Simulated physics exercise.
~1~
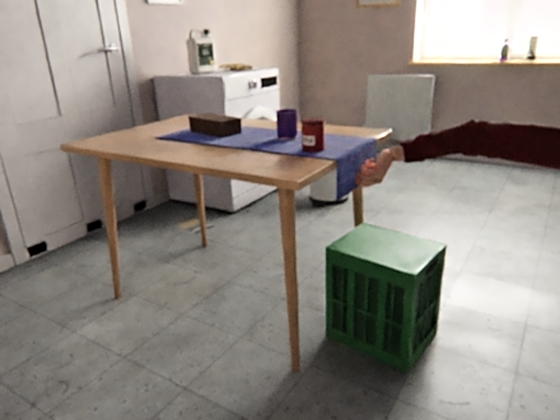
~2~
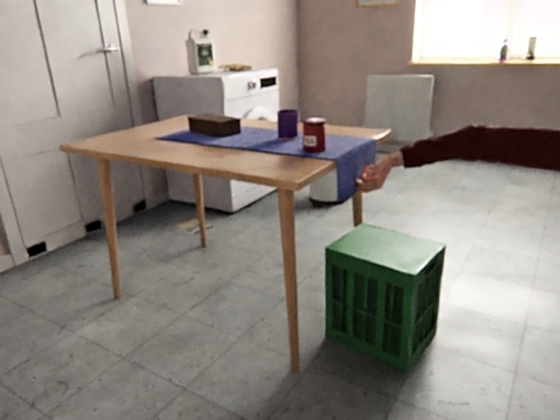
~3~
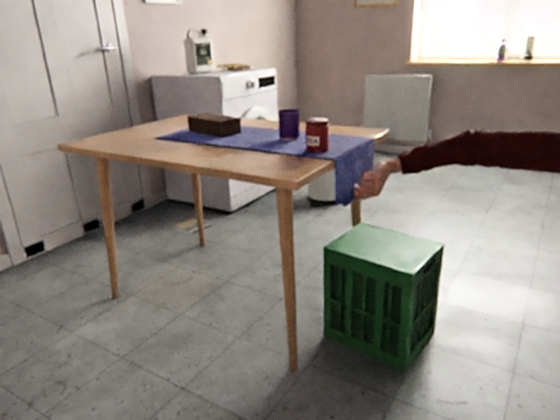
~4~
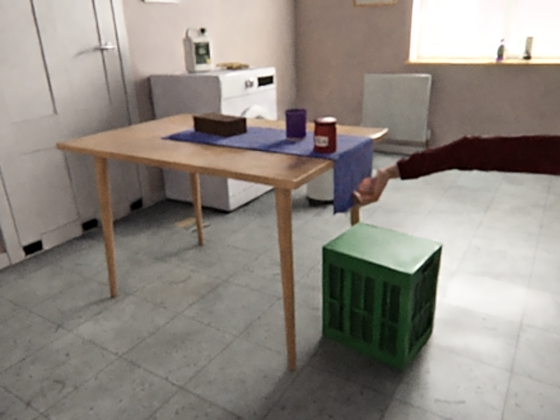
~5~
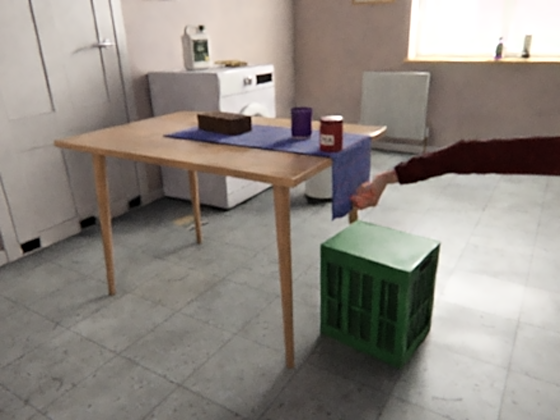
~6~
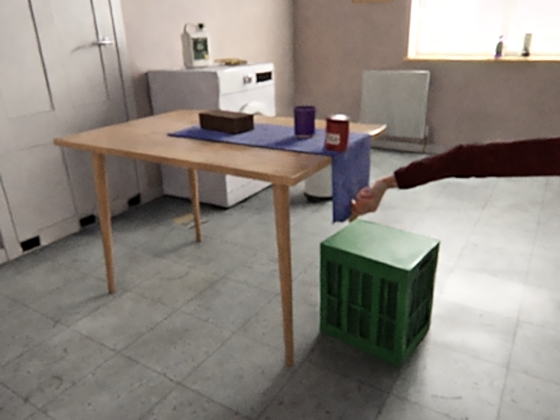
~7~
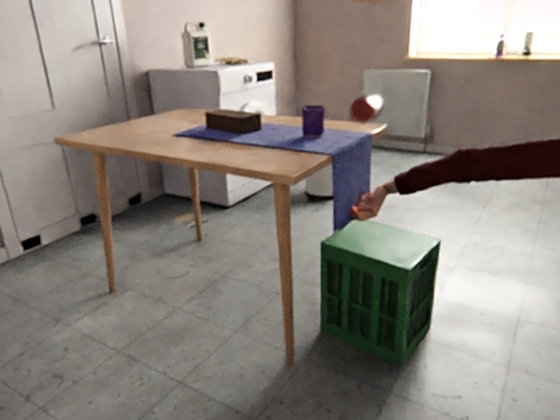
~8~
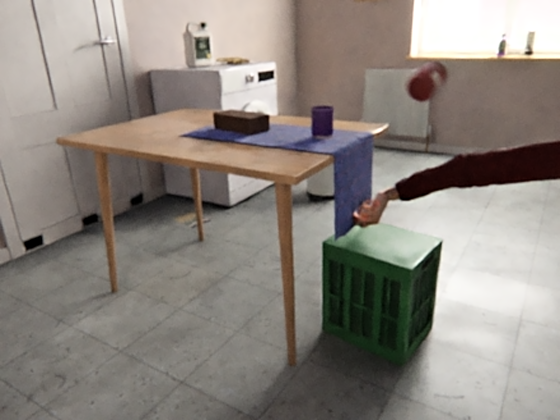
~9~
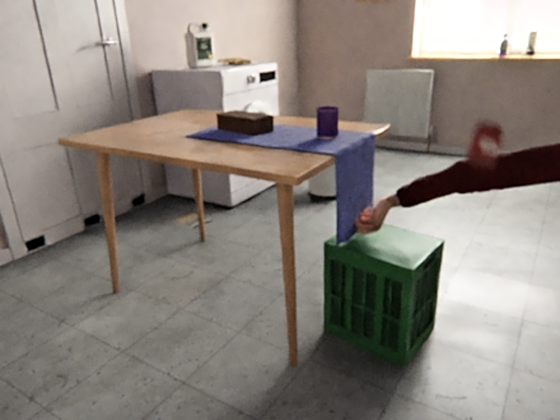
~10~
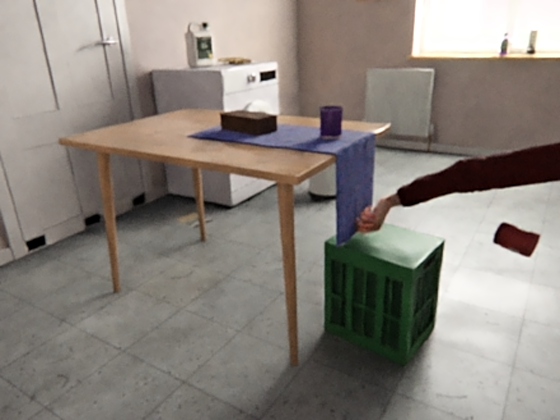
In a room with a grey tiled floor, a wooden table holds a blue cloth with a brick-like box, a purple mug and a red jar on it. A hand reaching in from the right draws the hanging end of the cloth slowly down toward a green crate below. The box, mug and jar ride along to the right, the jar nearing the table's edge. The jar then flies off past the edge, turning over in the air above the arm. It drops beyond the arm and is still above the floor at the end, while the mug stands upright on the table beside the box.
